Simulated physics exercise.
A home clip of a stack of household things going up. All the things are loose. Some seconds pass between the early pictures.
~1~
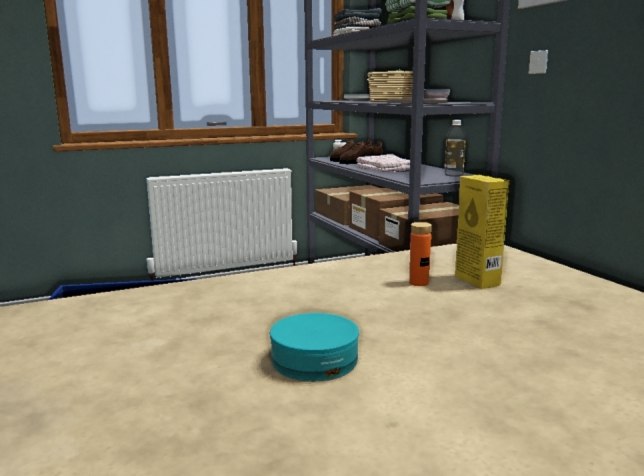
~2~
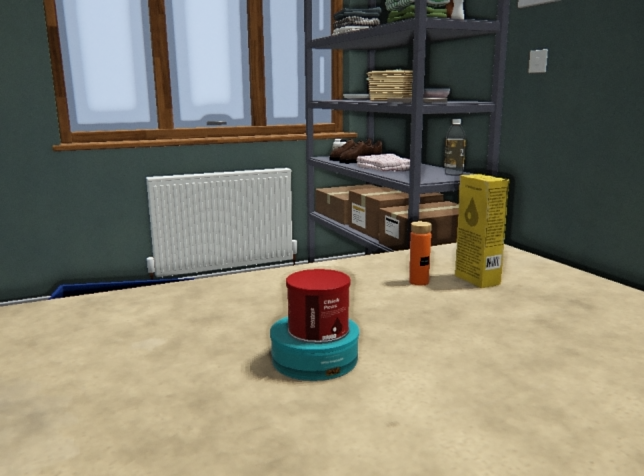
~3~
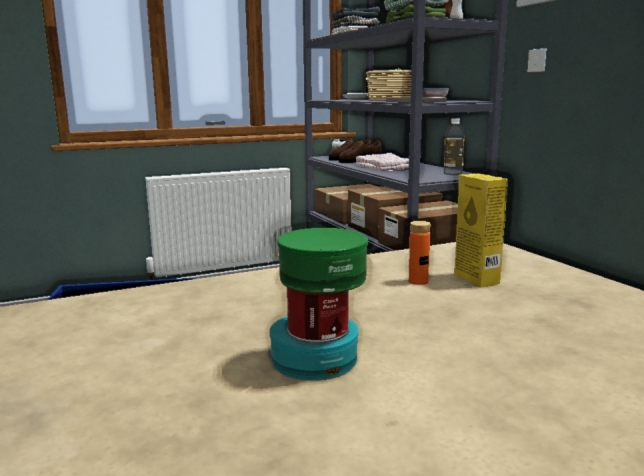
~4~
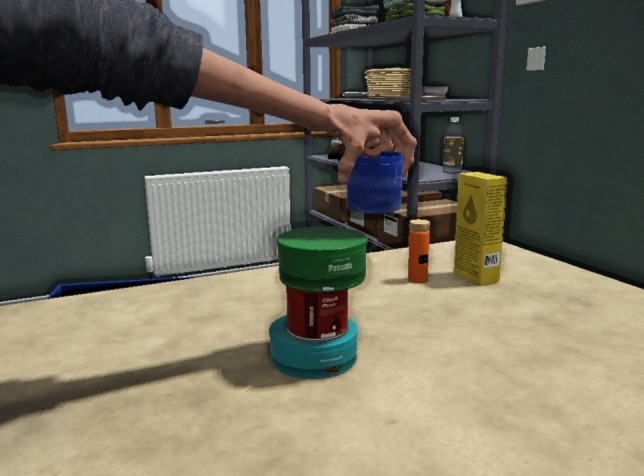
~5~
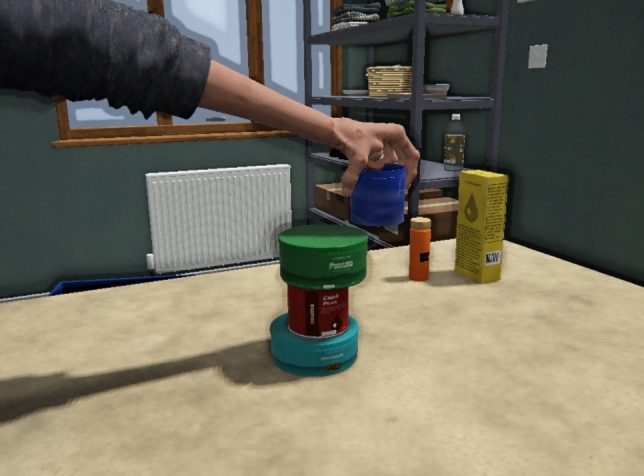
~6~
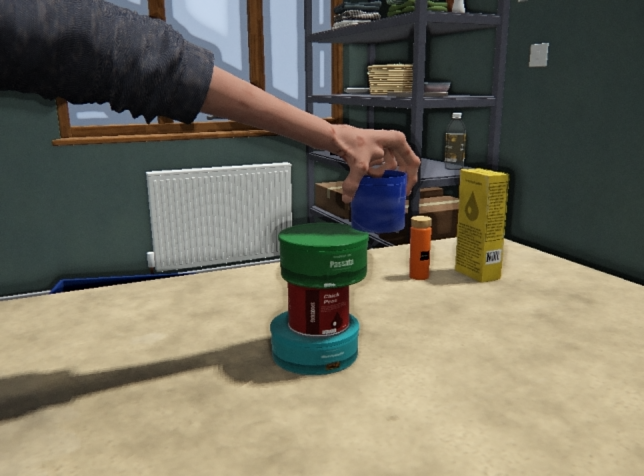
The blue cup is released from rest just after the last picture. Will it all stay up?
Here the pile comes apart.
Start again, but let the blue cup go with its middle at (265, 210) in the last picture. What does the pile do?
Then it loses its balance.
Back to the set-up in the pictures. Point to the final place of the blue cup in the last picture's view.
Around (405, 325).
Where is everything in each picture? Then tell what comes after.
In the first frame, the last thing is not in view yet; turquoise tub (315, 346).
In the second frame, the last thing is not in view yet; yellow carton (481, 230).
In the third frame, the last thing is not in view yet; red tub (318, 305).
In the fourth frame, still above its spot; blue cup (374, 181); green tub (322, 258).
In the fifth frame, still above its spot; blue cup (378, 194); orange shaker (420, 249).
In the sixth frame, set down, still held; blue cup (378, 200); turquoise tub (315, 339).
Then, 0.30 s past the last view, blue cup now fallen.
Then, 0.40 s past the last view, things are still on the move.
Then, 0.80 s past the last view, nothing new.
Finally, fallen, blue cup; the other 5 still in place. Final places as the last picture's camera would see them, blue cup near (405, 325). The pile gives way.
